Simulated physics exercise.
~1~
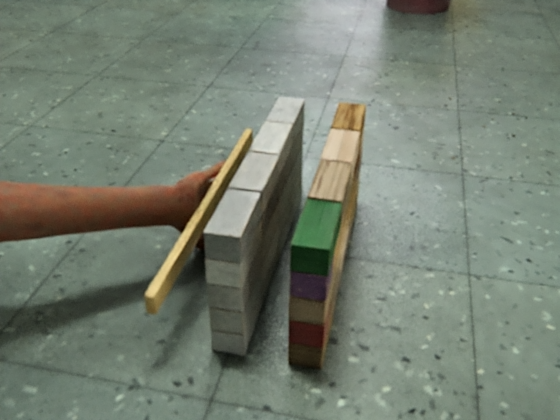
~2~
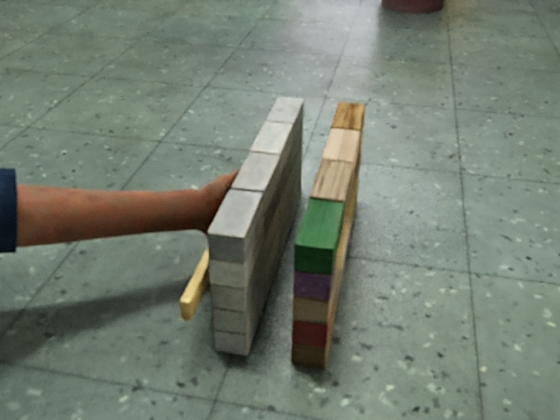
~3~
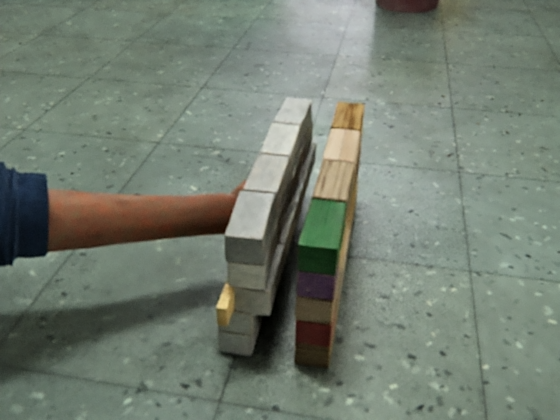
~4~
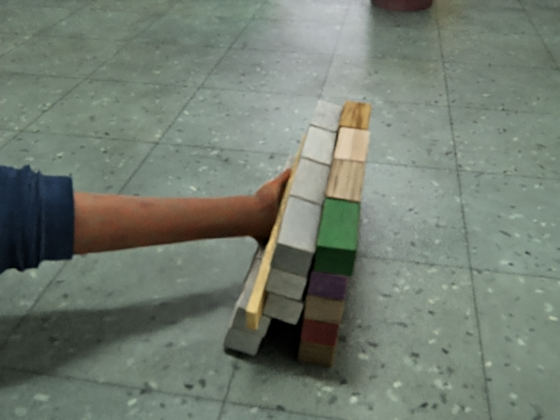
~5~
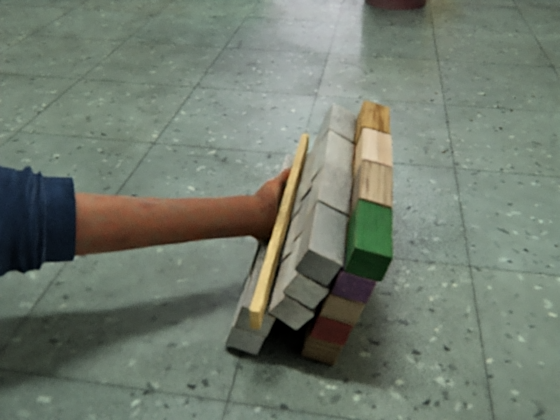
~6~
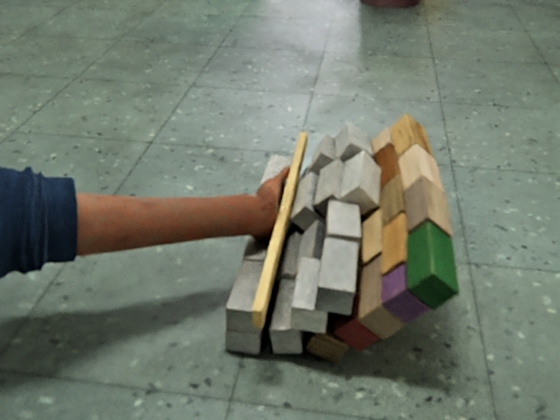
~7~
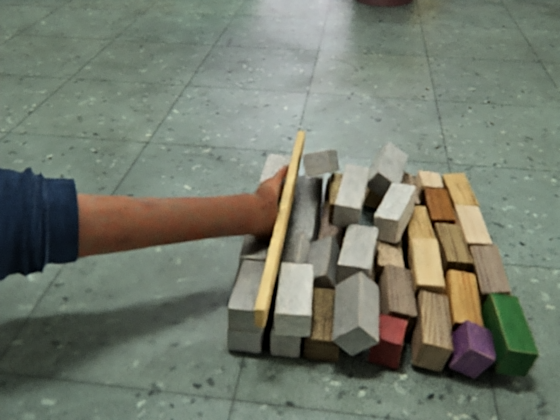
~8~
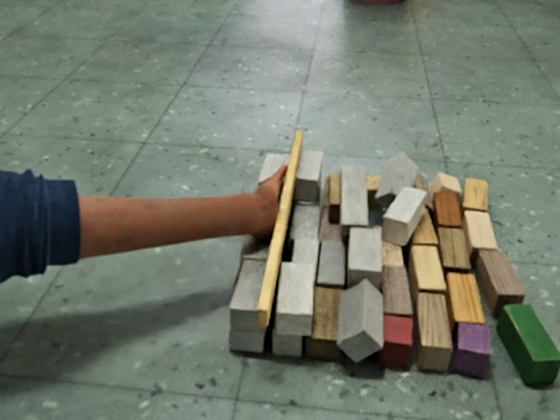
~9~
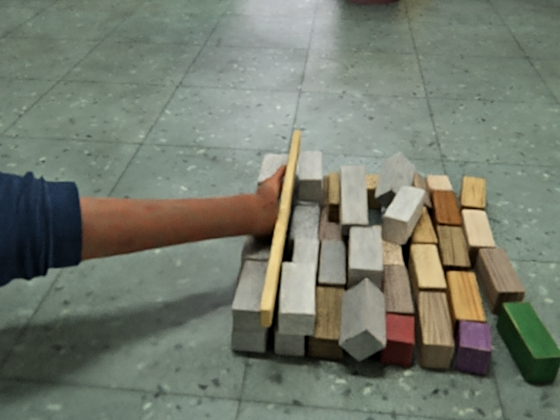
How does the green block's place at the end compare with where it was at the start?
At the start the green block sat on top of the near end of the right-hand wall. By the end it was lying on the floor, farther to the right and lower in view, at the right edge of the fallen blocks.
A hand pressed a flat wooden stick against a wall of pale gray blocks, which leaned right into a second wall of wood-toned and colored blocks, and both toppled, leaving many blocks scattered on the floor while the hand still held the stick.
